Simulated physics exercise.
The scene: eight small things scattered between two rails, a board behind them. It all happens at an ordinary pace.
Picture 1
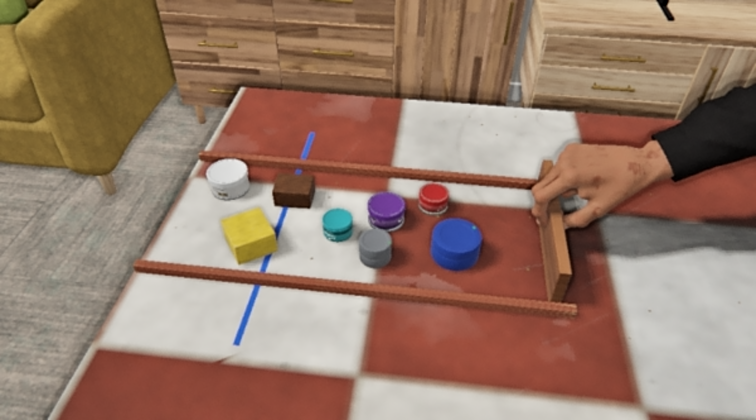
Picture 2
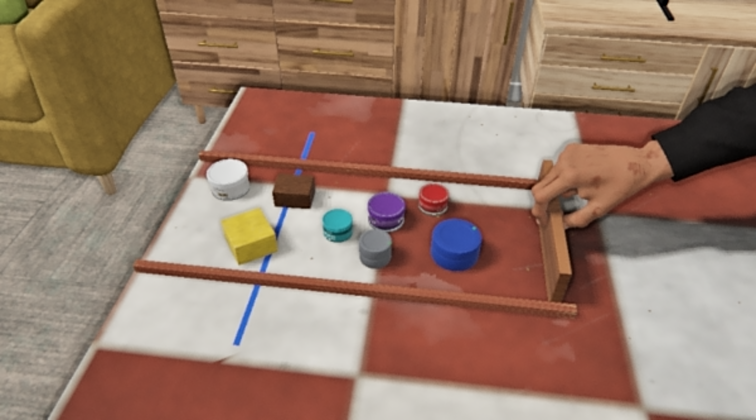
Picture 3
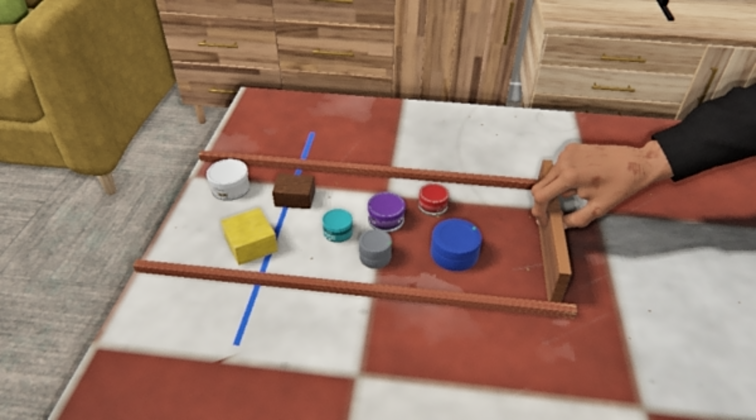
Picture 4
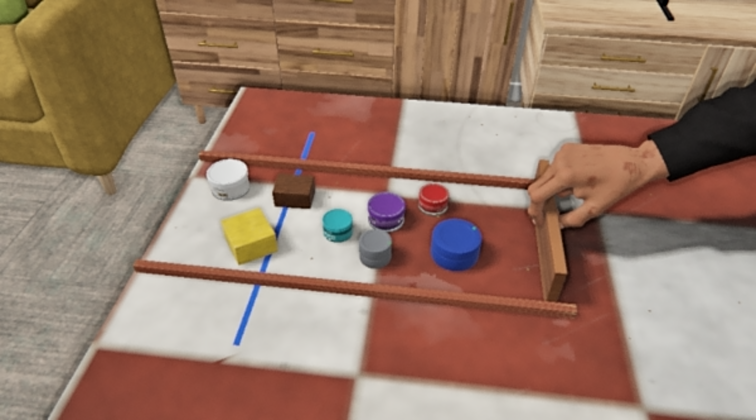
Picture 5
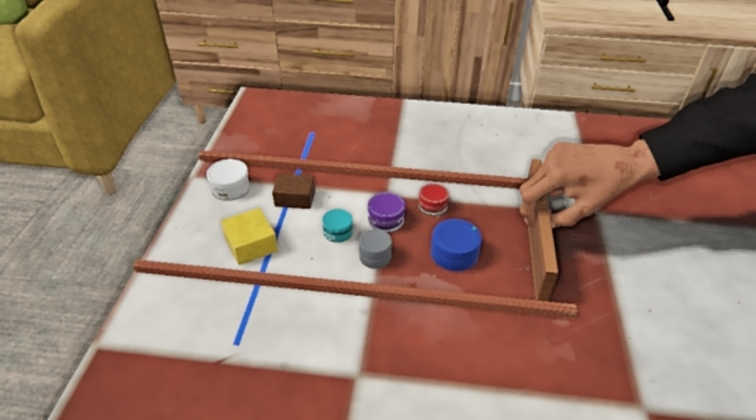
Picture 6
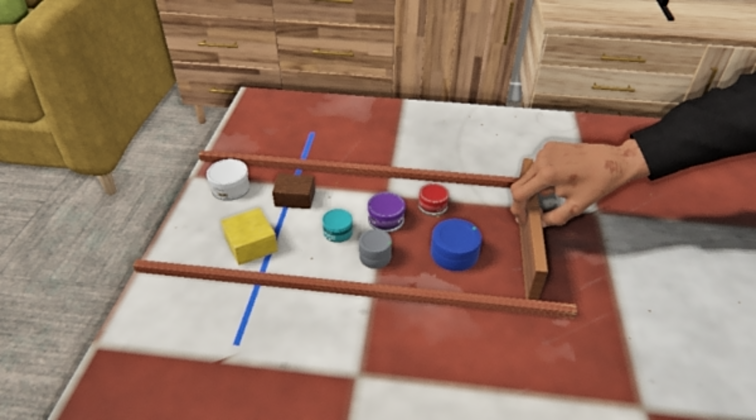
Hand sliding a wooden board slightly left between two rails on a checked surface, the scattered colourful tubs and blocks staying still.
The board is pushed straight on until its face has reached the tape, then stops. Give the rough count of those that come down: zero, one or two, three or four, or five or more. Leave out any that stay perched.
In the end the number that fall off is zero.
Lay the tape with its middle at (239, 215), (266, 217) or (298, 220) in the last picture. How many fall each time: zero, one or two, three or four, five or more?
One after another: 1 or 2; none at all; not one.
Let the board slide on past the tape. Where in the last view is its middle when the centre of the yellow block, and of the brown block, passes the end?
About (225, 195), and (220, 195) for the other.
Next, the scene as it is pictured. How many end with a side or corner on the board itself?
The number is 4.
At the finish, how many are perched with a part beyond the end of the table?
That would be 0.
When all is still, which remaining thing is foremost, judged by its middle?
Foremost is the white pot.
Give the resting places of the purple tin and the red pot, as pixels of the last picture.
About (267, 200), and the other about (279, 180).
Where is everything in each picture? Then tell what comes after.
The first frame shows white pot (229, 180); yellow block (249, 236); brown block (294, 191); board (551, 227); tape (282, 218).
The second frame shows yellow block (249, 236); turquoise tub (338, 226).
The third frame shows brown block (294, 191); board (551, 227).
The fourth frame shows white pot (229, 180); blue lid (456, 245).
The fifth frame shows yellow block (249, 236); purple tin (386, 212).
The sixth frame shows white pot (229, 180); yellow block (249, 236); brown block (294, 191); board (530, 225); tape (282, 218).
Soon after, none off yet; white pot at rest near (229, 180); yellow block at rest near (249, 236); brown block at rest near (294, 191).
In the end, the number that fall off is zero.
